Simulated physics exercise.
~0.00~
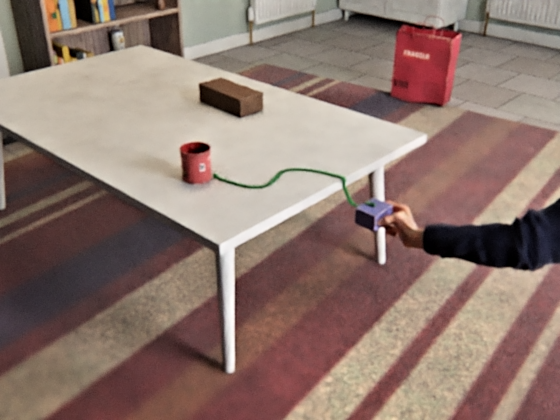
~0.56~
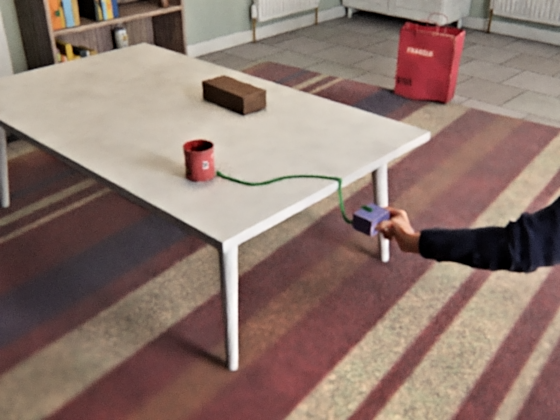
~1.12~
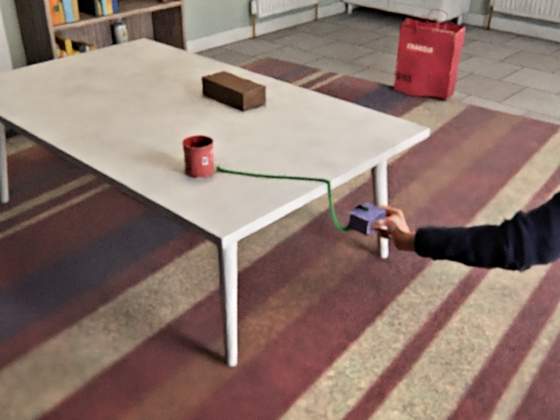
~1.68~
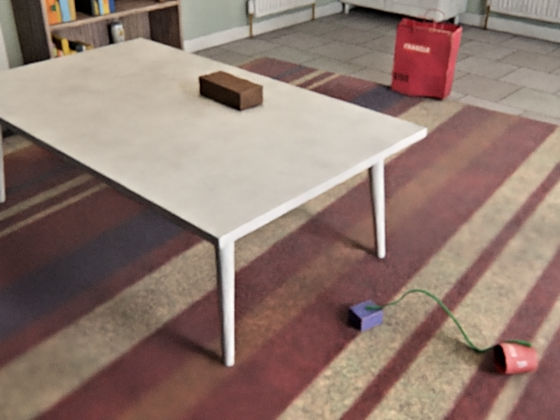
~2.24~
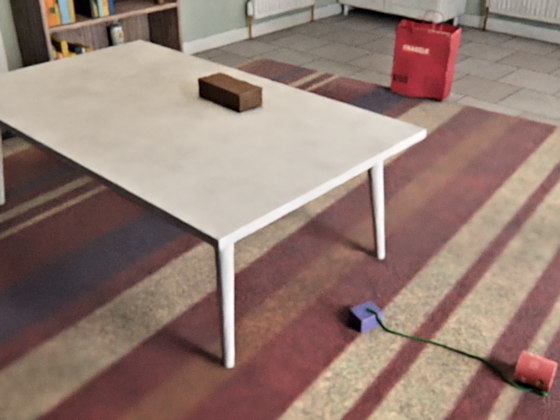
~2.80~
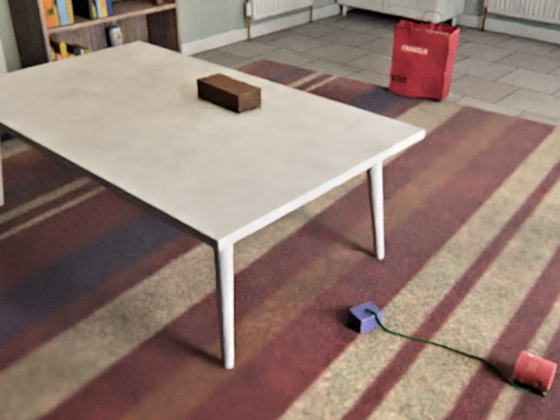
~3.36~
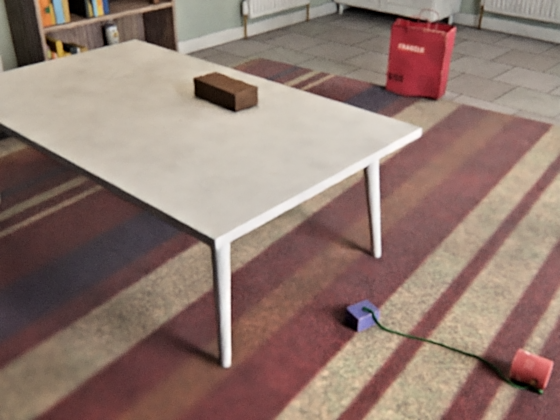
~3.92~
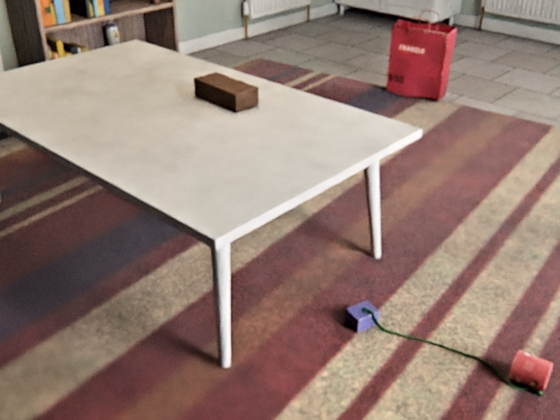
A long white table stands on a striped rug, seen from slightly above by a gently swaying camera, with a red cup near its front edge and a brown brick farther back. A green ribbon runs from the cup to a small blue block, held past the table's right end by a hand in a dark sleeve. Behind are a bookshelf and a red bag. The hand lowers the block slightly, then lets go and is gone from view. The block drops to the rug and the cup is dragged off the table, landing farther right. Both come to rest, still joined, while the brick stays put.
